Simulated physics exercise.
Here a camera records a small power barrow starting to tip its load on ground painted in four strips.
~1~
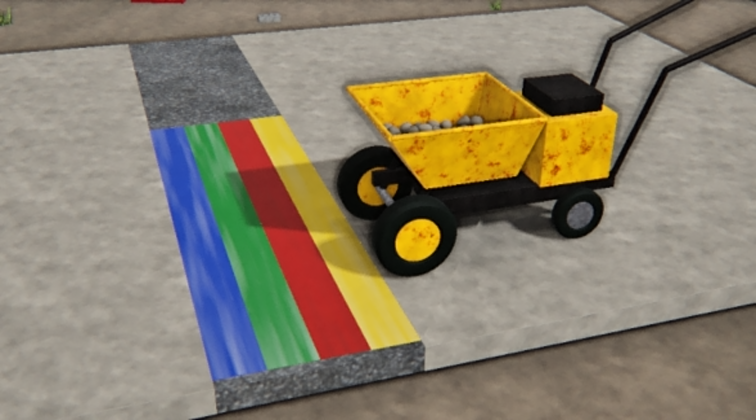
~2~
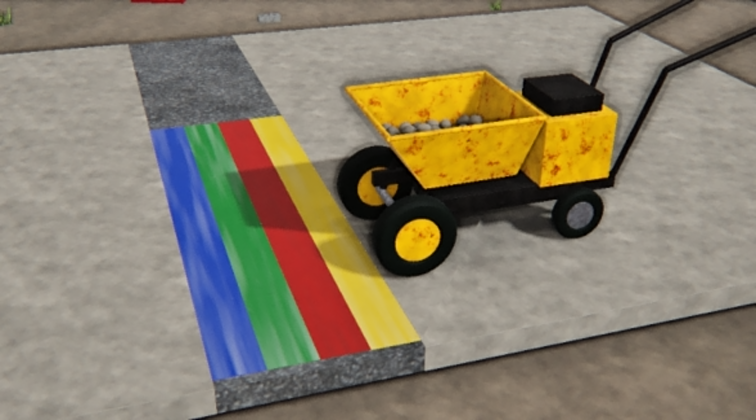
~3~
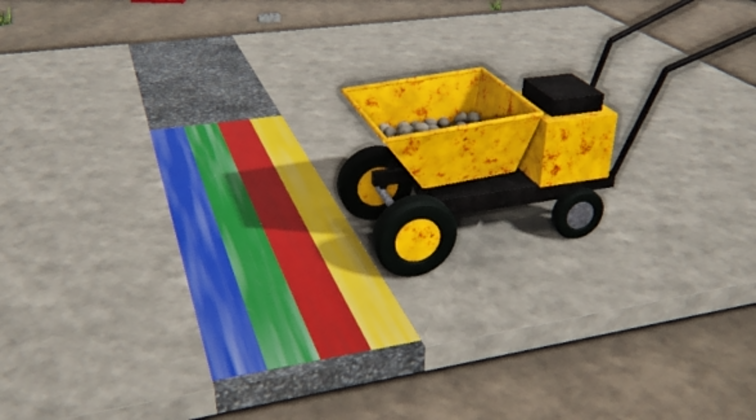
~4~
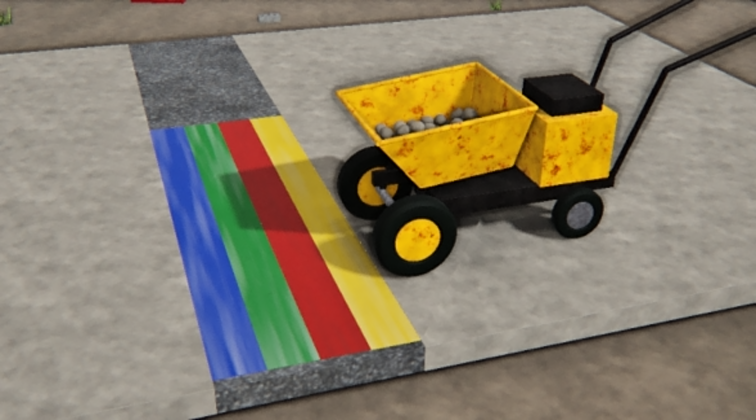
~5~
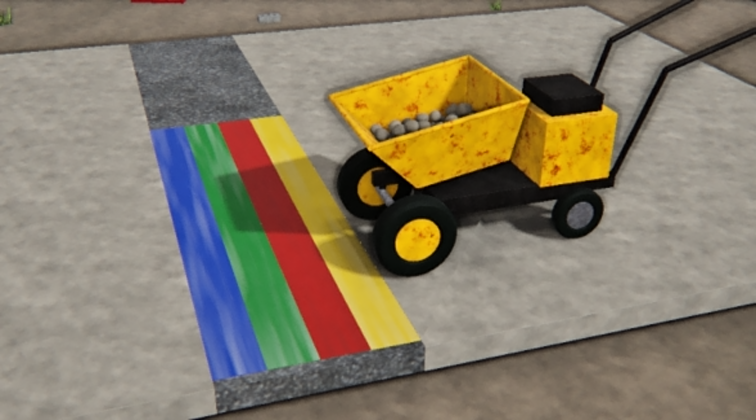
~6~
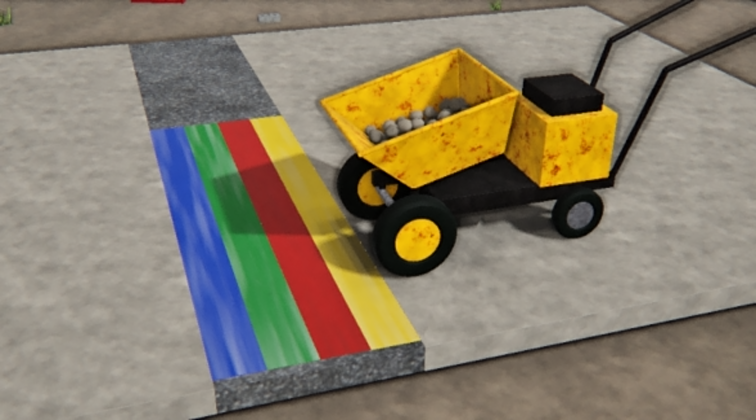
A small yellow power barrow stood beside blue, green, red and yellow strips, its skip of grey pebbles nearly level at first, then gradually tilting down toward the left while its wheels stayed still.
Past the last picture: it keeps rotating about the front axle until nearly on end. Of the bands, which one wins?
The green band wins.
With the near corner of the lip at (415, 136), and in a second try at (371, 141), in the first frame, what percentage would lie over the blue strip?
That would be roughly 20 in a hundred and then roughly 40 in a hundred.
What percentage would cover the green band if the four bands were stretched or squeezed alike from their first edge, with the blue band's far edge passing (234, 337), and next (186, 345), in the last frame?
I'd estimate some 30 per cent, and then some 50 per cent.
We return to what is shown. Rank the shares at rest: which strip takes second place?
Blue.
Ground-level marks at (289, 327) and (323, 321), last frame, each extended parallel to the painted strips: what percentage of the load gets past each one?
Respectively 70 and 100 %.
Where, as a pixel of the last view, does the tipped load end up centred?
The centre comes to rest close to (242, 261).
Soon, skip tipped steeply; all in the skip.
A while on, skip tipped right over; nearly all in the skip; a stray few over the red strip; a small part over the green strip.
Towards the end, skip tipped right over; a stray few in the skip; a small part over the red strip; about half over the green strip; about a third over the blue strip; a small part off the paint.
Finally, skip tipped right over; none over the yellow strip; a small part over the red strip; about half over the green strip; about a quarter over the blue strip; a small part off the paint.
